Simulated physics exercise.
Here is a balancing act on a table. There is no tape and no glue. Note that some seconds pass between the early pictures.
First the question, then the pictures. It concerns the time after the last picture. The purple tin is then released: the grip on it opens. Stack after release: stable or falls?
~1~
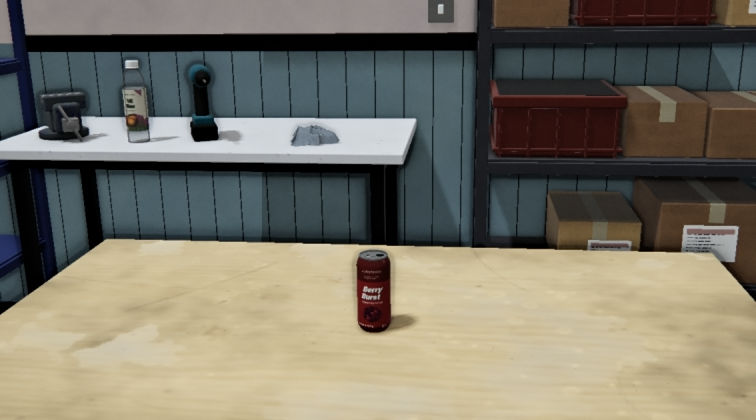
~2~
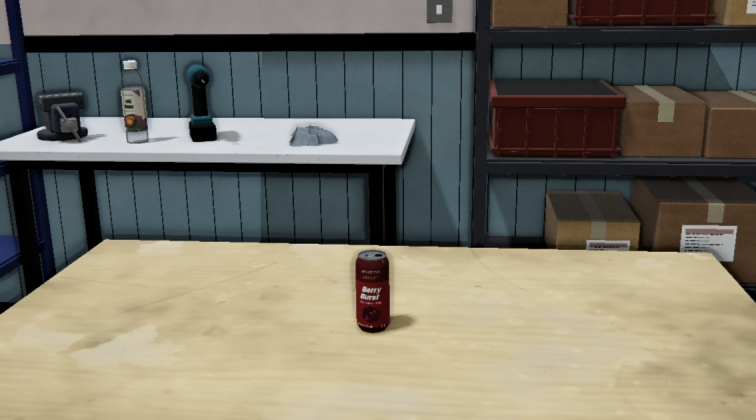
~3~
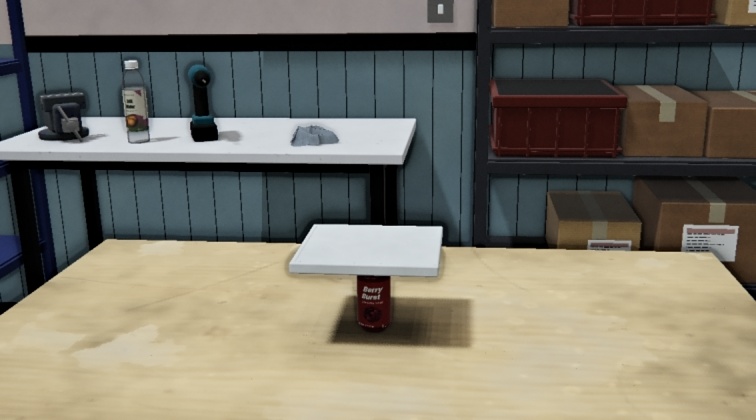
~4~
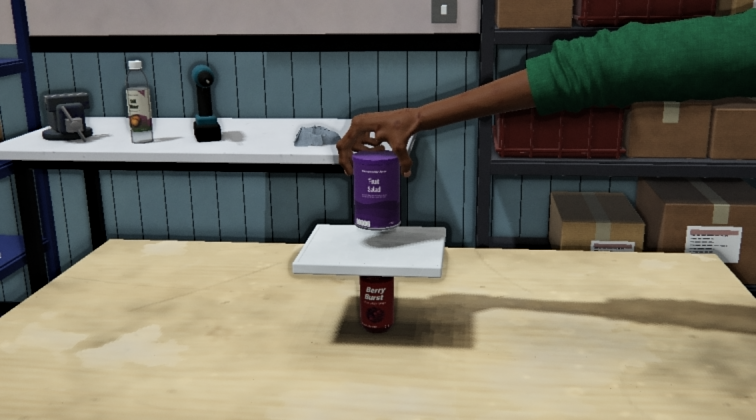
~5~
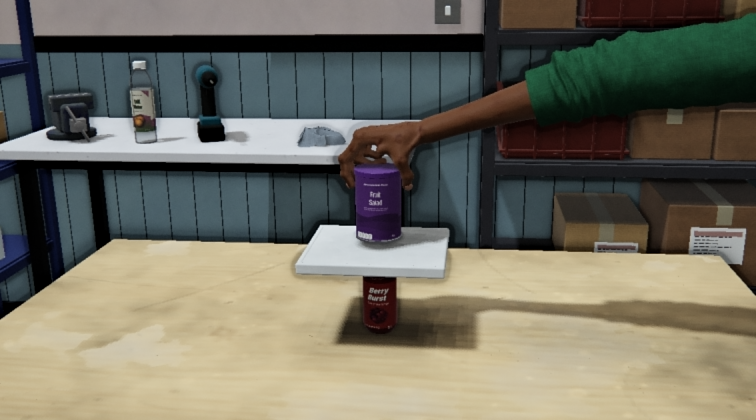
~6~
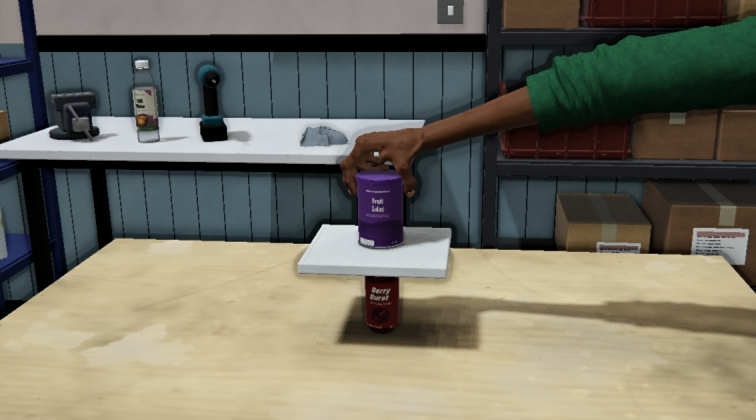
Stable.
Then, 0.20 s later than the last frame, all is still.
Then, 0.40 s later than the last frame, purple tin resting near (381, 209).
When it is over, all 3 as before. End places, in pixels of the last picture, purple tin near (381, 209). The stack holds.
